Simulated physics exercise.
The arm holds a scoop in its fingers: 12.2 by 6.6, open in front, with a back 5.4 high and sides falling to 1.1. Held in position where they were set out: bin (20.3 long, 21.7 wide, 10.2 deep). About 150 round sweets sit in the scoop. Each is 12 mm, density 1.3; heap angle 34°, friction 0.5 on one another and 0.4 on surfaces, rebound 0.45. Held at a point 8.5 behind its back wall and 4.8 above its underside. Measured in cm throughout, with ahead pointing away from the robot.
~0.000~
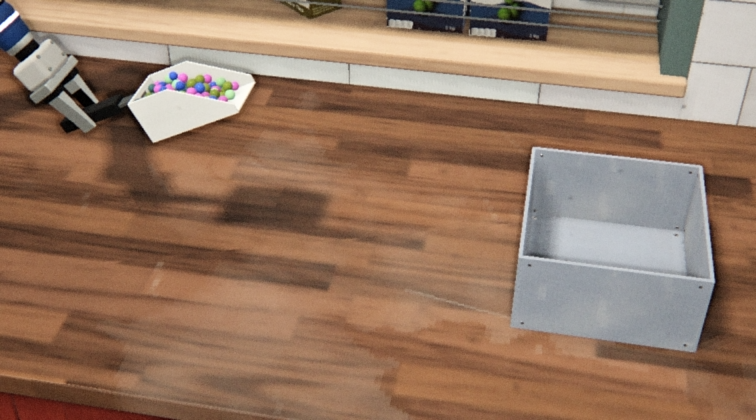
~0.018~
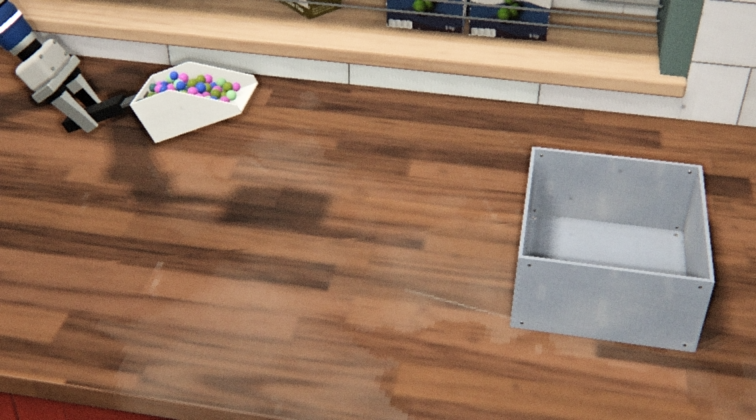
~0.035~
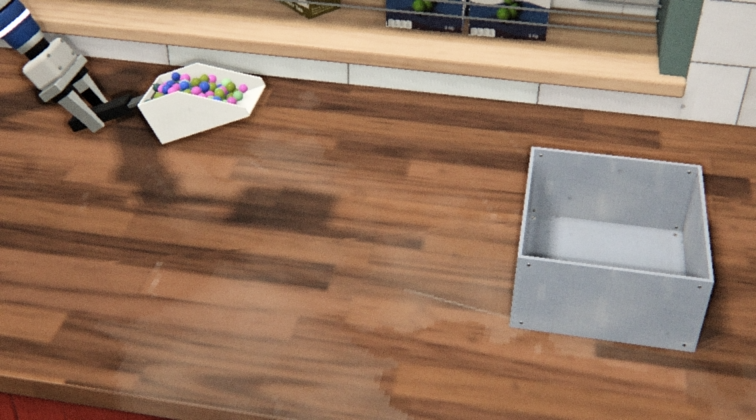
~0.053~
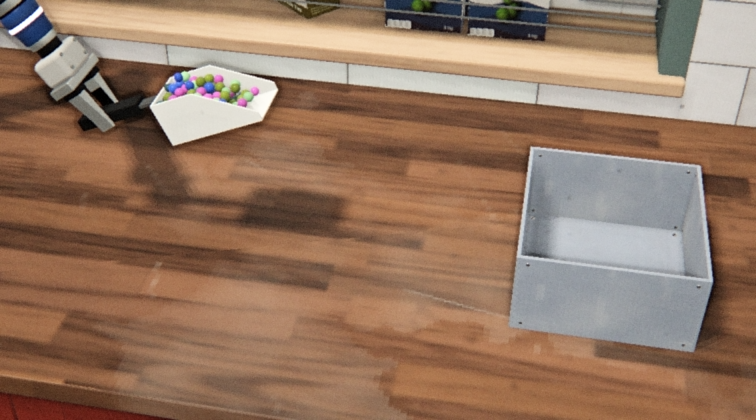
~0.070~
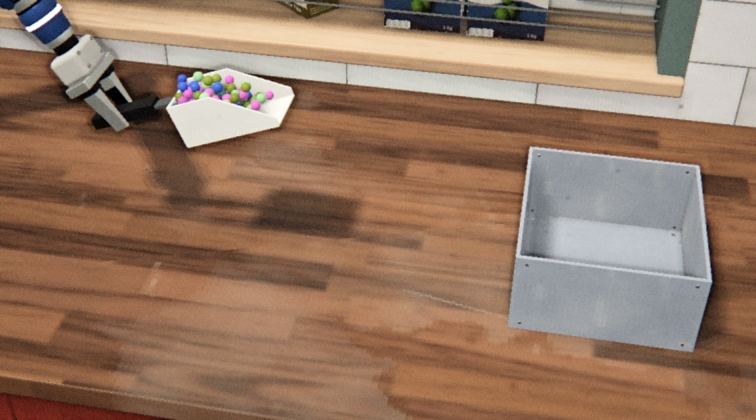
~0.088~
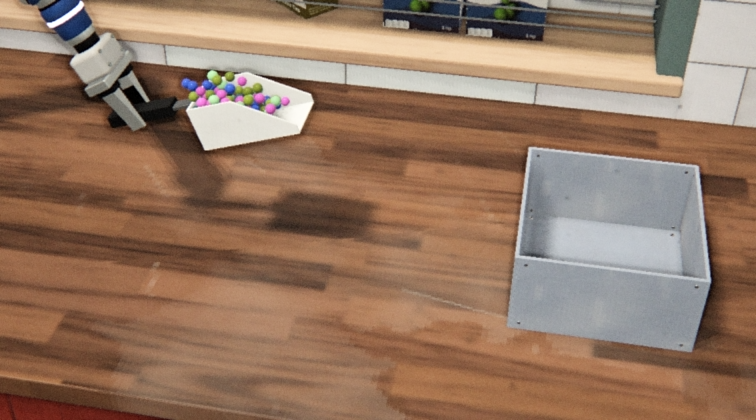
The clip opens on a wooden counter with a robot gripper at upper left holding a white scoop of small colourful balls, and an empty grey box at right. The arm carries the scoop slowly a short way rightward, gradually lessening its backward tilt, while the box stays still.
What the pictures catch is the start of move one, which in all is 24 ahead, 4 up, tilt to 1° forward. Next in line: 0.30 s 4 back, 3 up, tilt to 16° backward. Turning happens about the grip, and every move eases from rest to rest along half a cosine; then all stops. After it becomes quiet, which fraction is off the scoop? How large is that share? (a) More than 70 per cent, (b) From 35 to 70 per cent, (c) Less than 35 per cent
(a) More than 70 per cent.
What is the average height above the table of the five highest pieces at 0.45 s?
I'd put it near 22 cm.
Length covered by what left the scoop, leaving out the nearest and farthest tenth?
Some 34 cm long.
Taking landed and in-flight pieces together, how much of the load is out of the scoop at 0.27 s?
About 35 per cent so far.
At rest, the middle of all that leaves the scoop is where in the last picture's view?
Roughly at pixel (511, 257).
After 0.27 s, level, highest piece 19 above the table; 97 on the scoop, 1 on the table or floor, 49 in flight or on a rim.
After 0.45 s, tilted 12° backward, highest piece 23 above the table; 57 in the bin, 25 on the scoop, 17 on the table or floor, 48 in flight or on a rim.
After 0.74 s, tilted 16° backward, highest piece 23 above the table; 60 in the bin, 60 on the table or floor, 24 on the scoop, 3 in flight or on a rim.
After 1.79 s, tilted 16° backward, highest piece 22 above the table; 63 on the table or floor, 60 in the bin, 24 on the scoop.
At rest, 63 on the table or floor, 60 in the bin, 24 on the scoop. That is 84 % off the scoop.
